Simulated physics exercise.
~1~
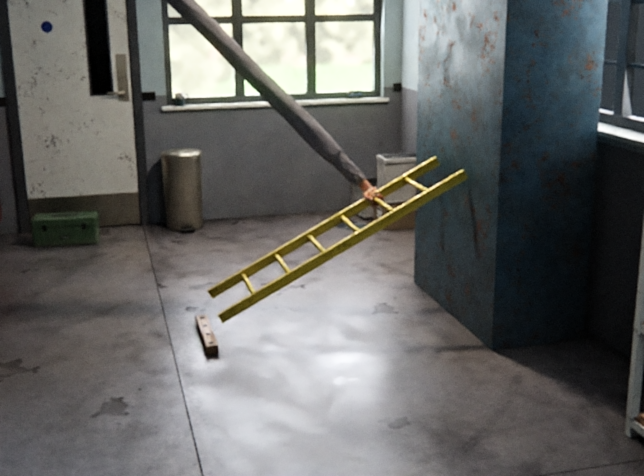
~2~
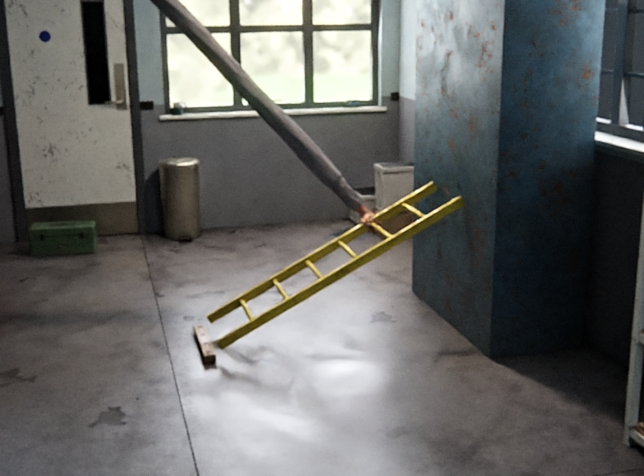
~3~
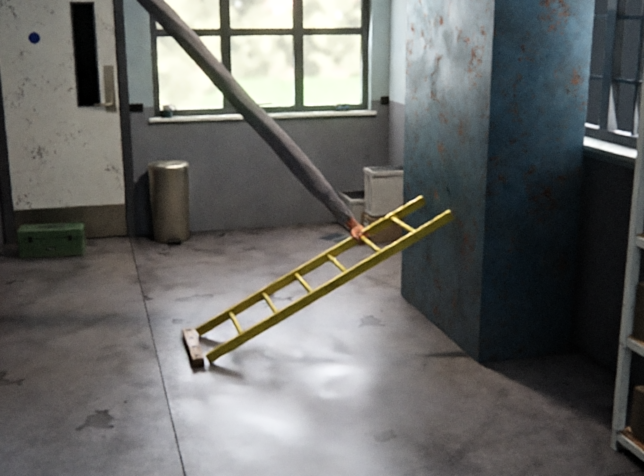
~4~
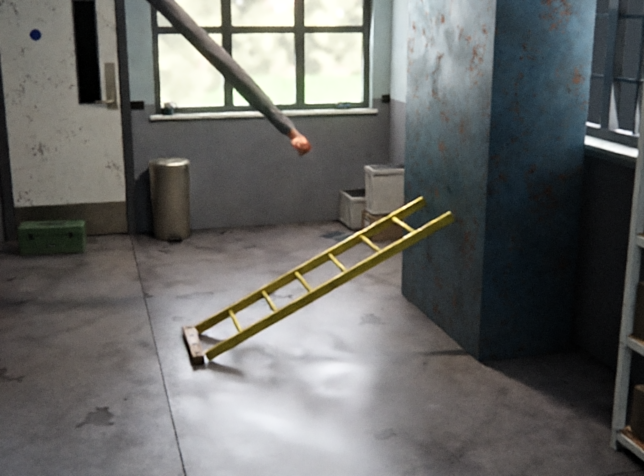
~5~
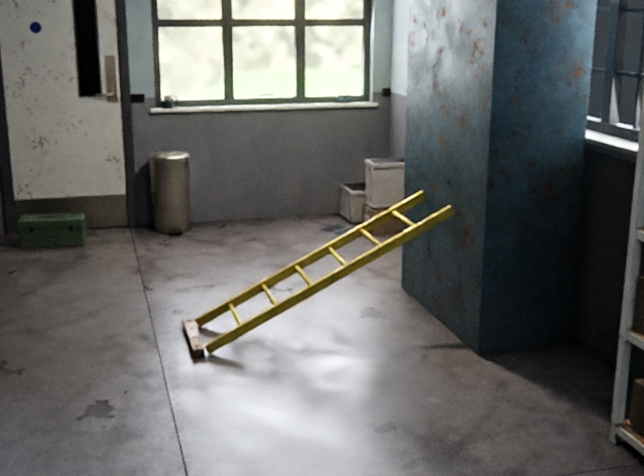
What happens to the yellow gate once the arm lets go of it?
The yellow gate holds its place, staying at a slant with its foot at the batten on the floor.
